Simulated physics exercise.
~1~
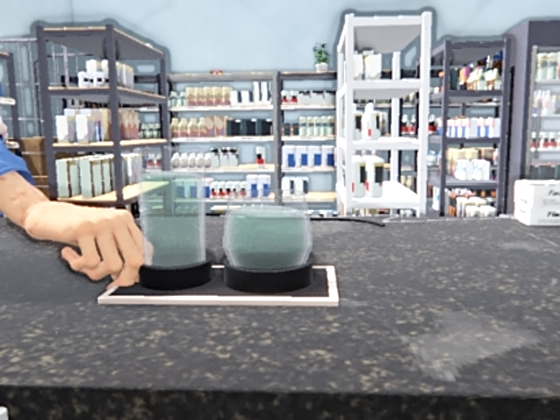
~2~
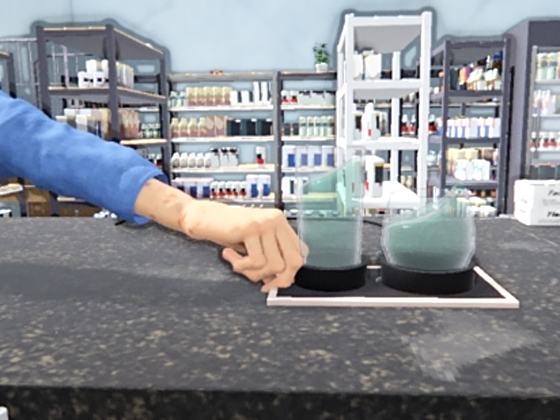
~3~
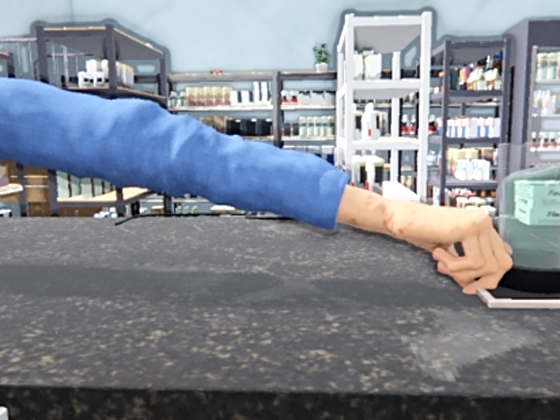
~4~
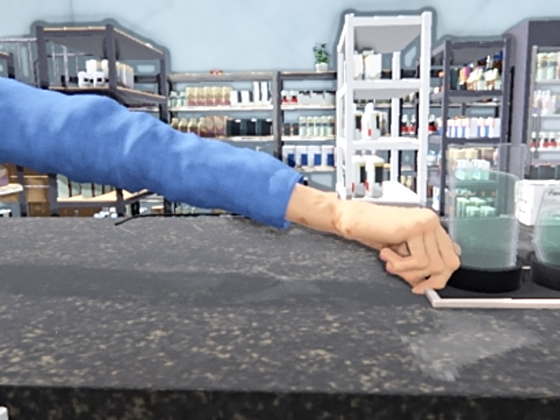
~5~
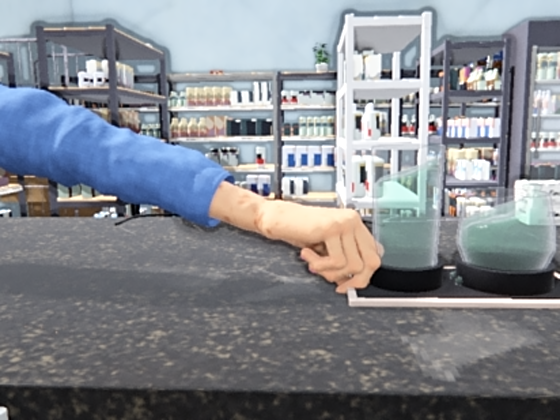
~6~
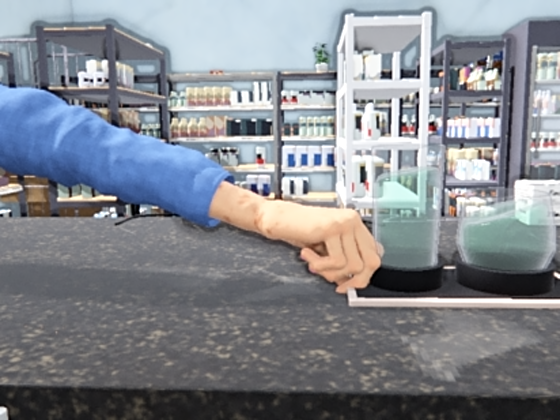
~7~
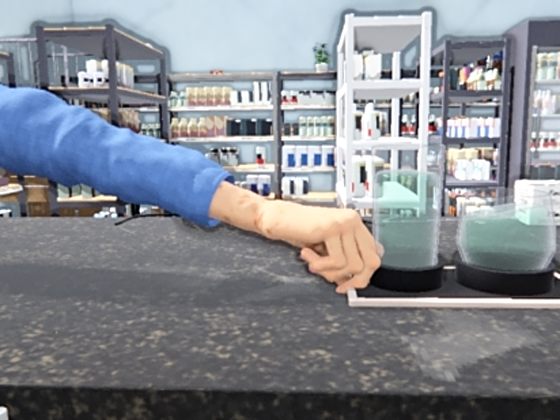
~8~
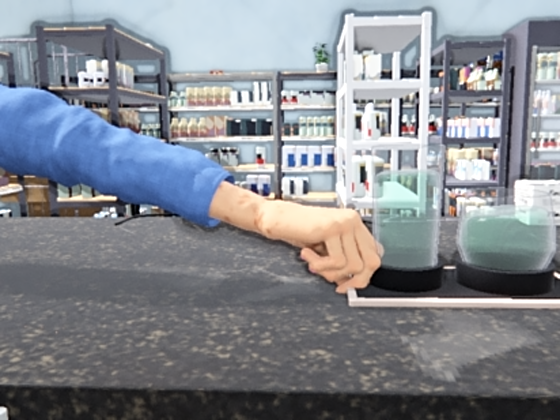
On a speckled dark counter in a shop, a hand in a blue sleeve slid a tray holding a tall glass and a rounder one far to the right, then drew it partway back and stopped, the greenish water tilting before it settled.
